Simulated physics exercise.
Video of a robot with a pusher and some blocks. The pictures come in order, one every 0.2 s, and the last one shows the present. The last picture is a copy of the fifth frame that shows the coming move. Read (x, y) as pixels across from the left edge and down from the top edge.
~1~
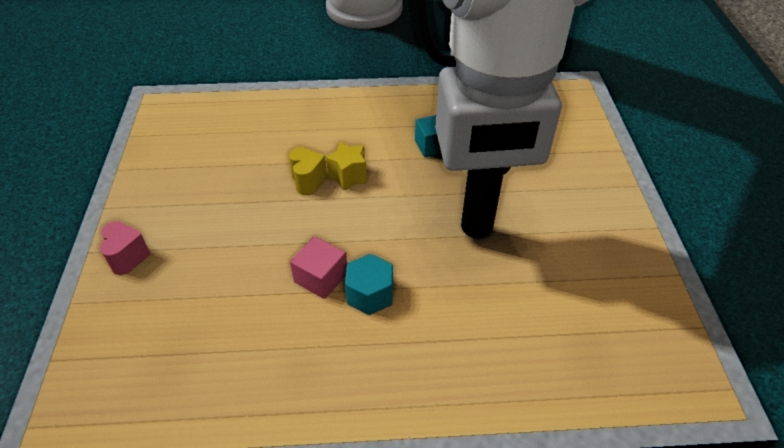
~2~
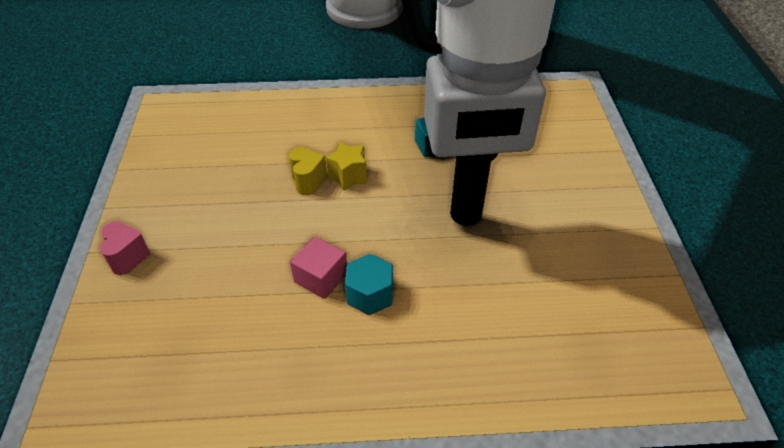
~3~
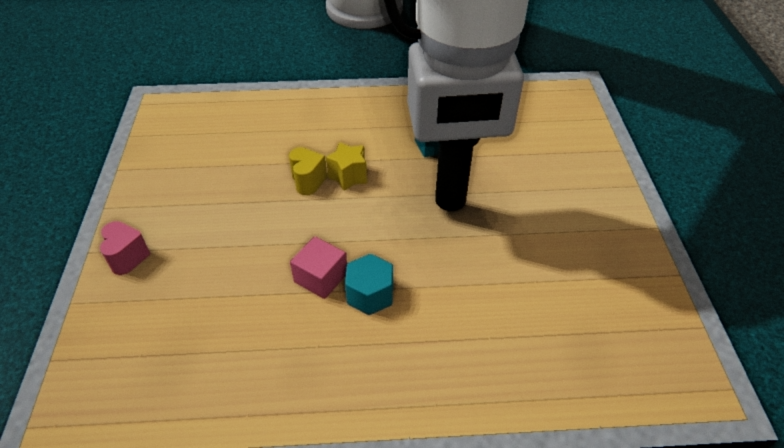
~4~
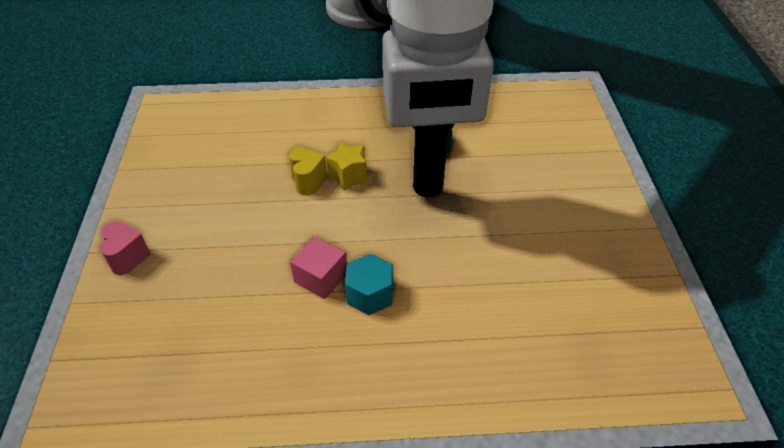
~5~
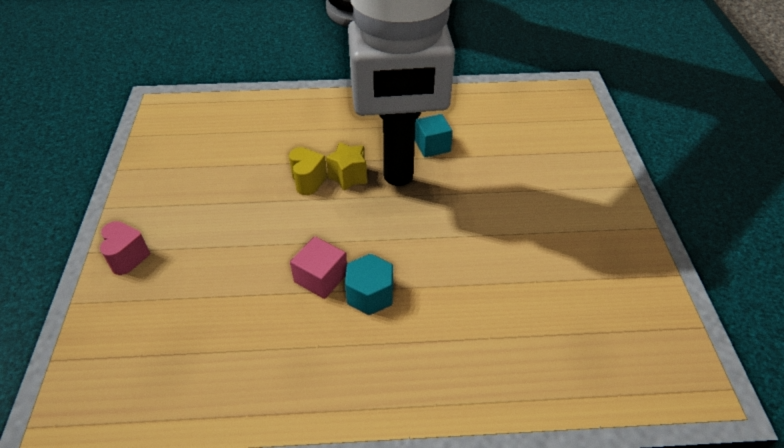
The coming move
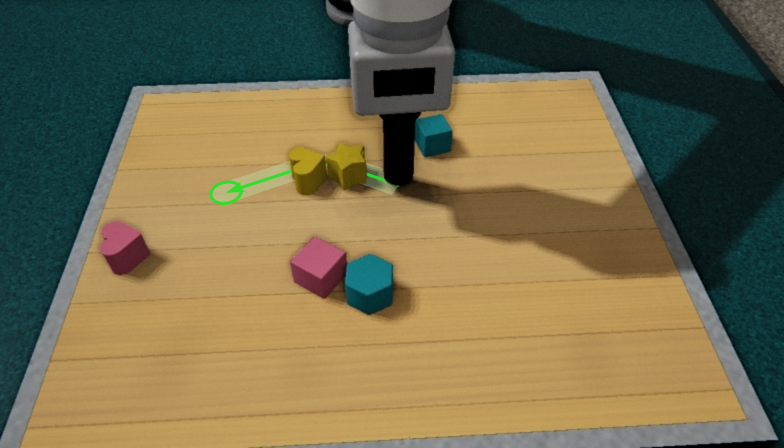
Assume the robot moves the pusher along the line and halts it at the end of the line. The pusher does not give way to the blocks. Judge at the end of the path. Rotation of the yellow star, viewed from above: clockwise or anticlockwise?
The block spins clockwise.
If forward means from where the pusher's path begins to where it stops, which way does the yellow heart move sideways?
It slides leftward.
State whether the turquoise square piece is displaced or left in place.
Answer: Unmoved.
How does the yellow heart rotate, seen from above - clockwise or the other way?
Viewed from the top, it goes anticlockwise.
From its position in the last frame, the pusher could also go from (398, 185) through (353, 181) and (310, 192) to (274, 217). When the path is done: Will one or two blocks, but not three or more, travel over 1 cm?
I believe so.
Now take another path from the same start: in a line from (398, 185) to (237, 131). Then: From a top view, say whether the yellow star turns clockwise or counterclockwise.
It swings round anticlockwise.
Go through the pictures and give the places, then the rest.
Lower end of the pusher (477, 227), tops of blocks, yellow heart (305, 159), yellow star (347, 154), turquoise square piece (434, 124), in the first picture.
Pusher (466, 215), blocks as before, in the second picture.
Pusher (451, 201), blocks as before, in the third picture.
Pusher (428, 187), blocks as before, in the fourth picture.
Pusher (399, 176), yellow heart (305, 159), yellow star (347, 154), turquoise square piece (434, 124), in the fifth picture.
The drawn path runs from (398, 185) over (344, 167) and (286, 173) to (226, 192).
On the path given first. One third of the way, pusher (343, 157); yellow heart (285, 159), turned 60° anticlockwise; yellow star (312, 145).
Two thirds of the way, pusher (284, 164); yellow heart (230, 172), turned 95° anticlockwise; yellow star (252, 150), turned 15° clockwise.
At the end, pusher (224, 183); yellow heart (188, 188), turned 110° anticlockwise; yellow star (218, 150), turned 80° clockwise; turquoise square piece not moved.
